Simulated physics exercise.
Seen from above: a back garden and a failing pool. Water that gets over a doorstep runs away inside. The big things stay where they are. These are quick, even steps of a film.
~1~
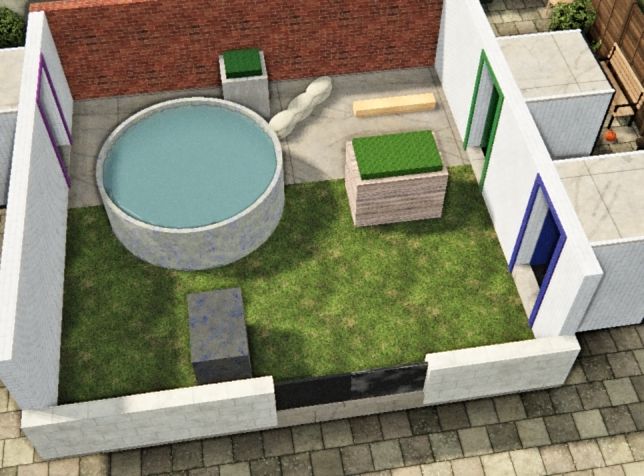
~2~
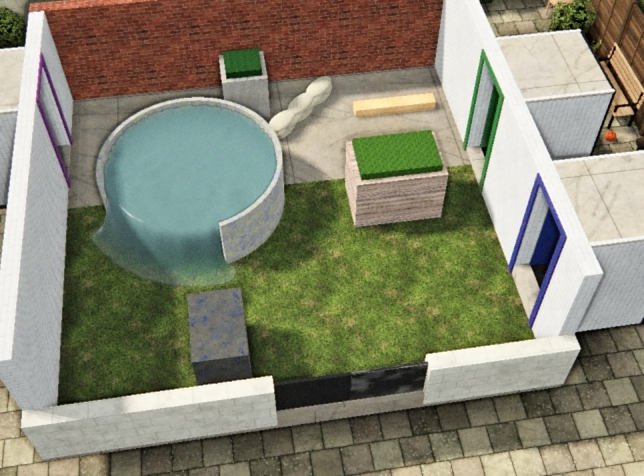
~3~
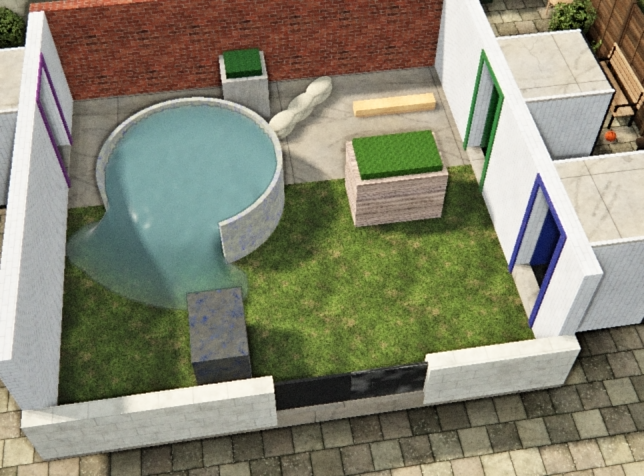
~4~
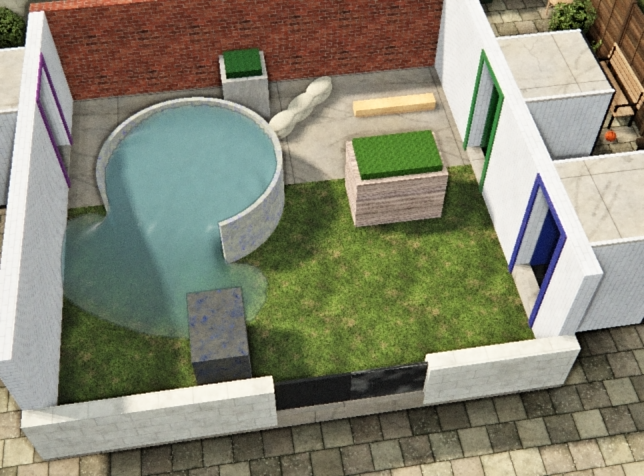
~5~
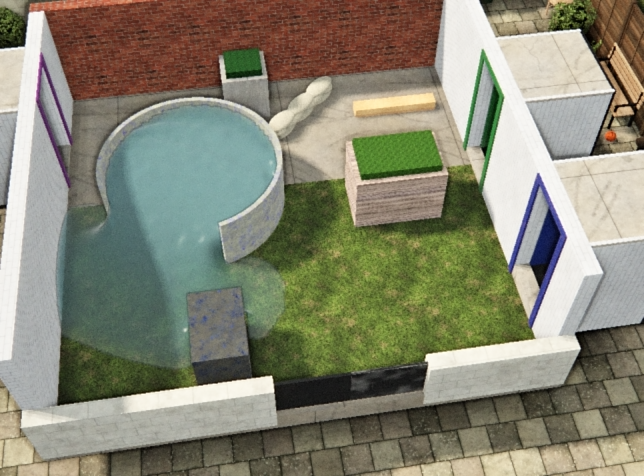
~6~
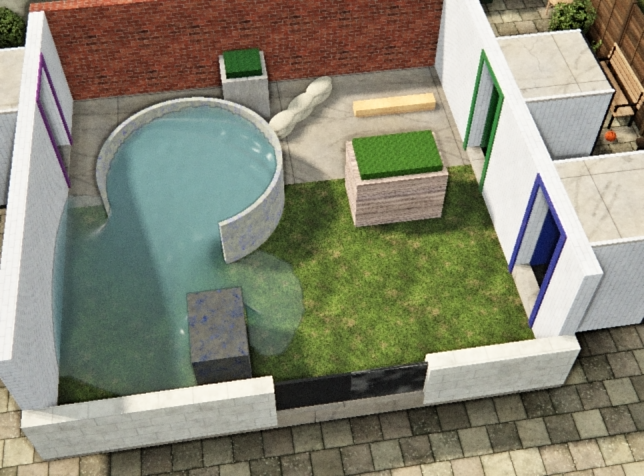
A round pool opens at its front, and water pours out across the grass around a dark block.
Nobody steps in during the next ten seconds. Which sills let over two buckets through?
In the end: The blue door holds within the limit; the green door holds within the limit; the purple door floods.
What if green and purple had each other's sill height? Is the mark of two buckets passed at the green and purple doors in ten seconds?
In short: The green one passes that mark; the purple one takes less.
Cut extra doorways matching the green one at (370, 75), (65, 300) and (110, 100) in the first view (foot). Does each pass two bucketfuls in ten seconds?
As listed: Lets less in, goes over, floods.
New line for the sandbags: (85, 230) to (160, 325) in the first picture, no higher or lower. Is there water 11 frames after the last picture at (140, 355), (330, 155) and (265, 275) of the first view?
In that order: Covered, dry, wet.
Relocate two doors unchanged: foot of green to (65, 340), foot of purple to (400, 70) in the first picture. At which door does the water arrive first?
It is the green-painted one.
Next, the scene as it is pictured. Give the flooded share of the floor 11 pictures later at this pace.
I make it 45 per cent.
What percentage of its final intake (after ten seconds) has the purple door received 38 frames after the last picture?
I make it 65 per cent.
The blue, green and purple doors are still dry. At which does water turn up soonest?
First comes the door marked purple.
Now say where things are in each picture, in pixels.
In the first picture, the pool at (190, 164) is whole and still.
In the second picture, water pours out at (154, 249) and has run to a hidden place.
In the third picture, the front is at a hidden place, out from the gap at (155, 252).
In the fourth picture, water pours out at (155, 254) and has run to (252, 313).
In the fifth picture, the front is at (266, 328), out from the gap at (156, 255).
In the sixth picture, water pours out at (156, 255) and has run to (281, 347).
A moment on, water covers 30 % of the floor; the blue door not reached, the green door not reached, the purple door wet at the sill, nothing in.
Next, water covers 45 % of the floor; the blue door not reached, the green door not reached, the purple door wet at the sill, nothing in.
Then, water covers 60 % of the floor; the blue door not reached, the green door not reached, the purple door wet at the sill, nothing in.
Later, water covers 85 % of the floor; the blue door wet at the sill, nothing in, the green door wet at the sill, nothing in, the purple door over two buckets in.
In the end, water covers 95 % of the floor; the blue door wet at the sill, nothing in, the green door under two buckets in, the purple door over two buckets in.
